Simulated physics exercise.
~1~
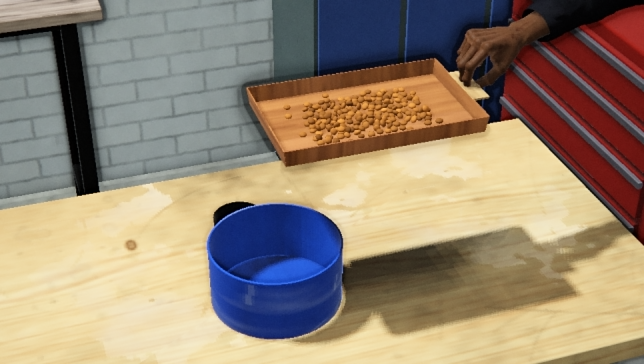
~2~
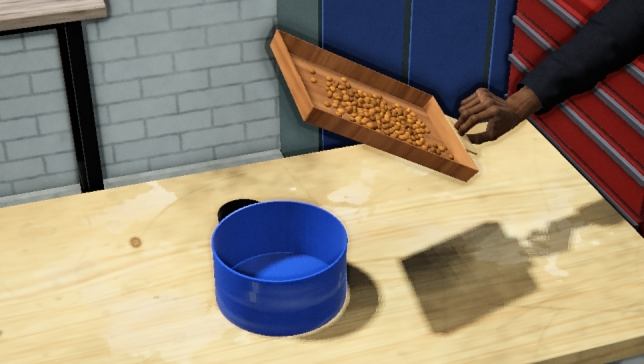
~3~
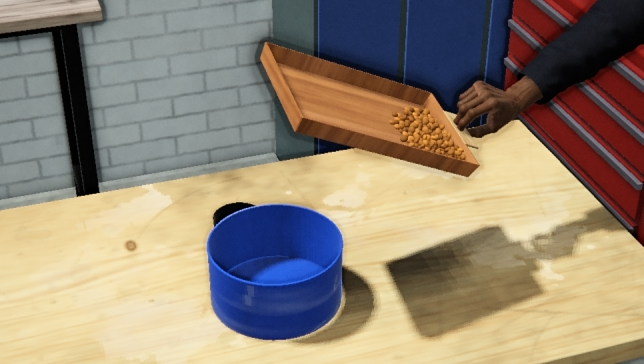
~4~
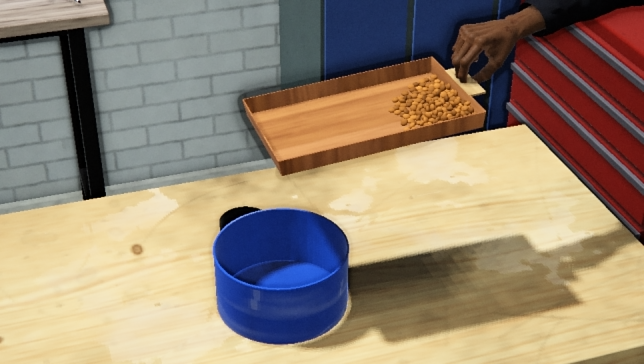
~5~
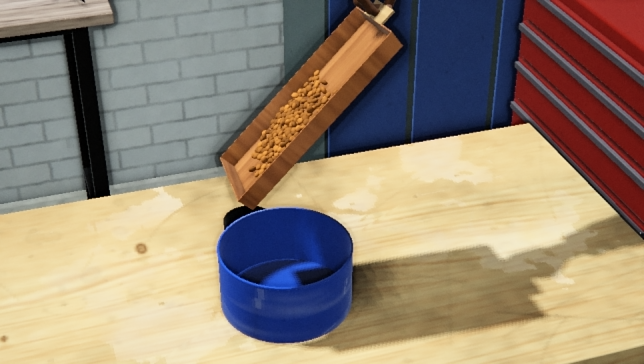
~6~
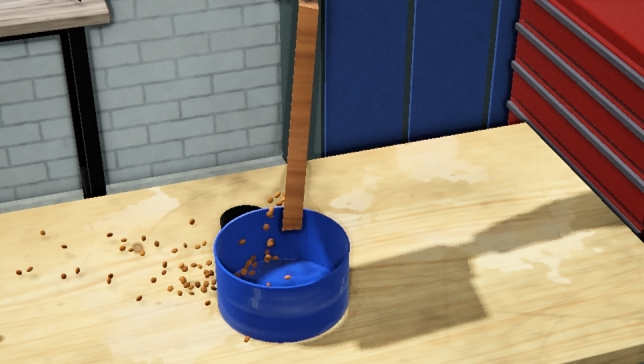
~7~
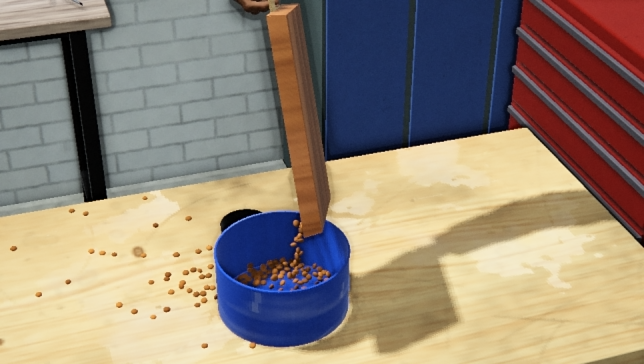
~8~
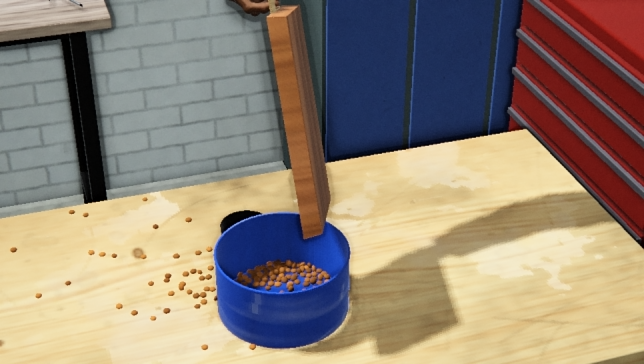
A hand tilted a wooden tray of brown kibble toward the right, levelled it, then tipped it steeply left over a blue pot, so most pieces landed in the pot while many lay scattered across the wooden table to its left.
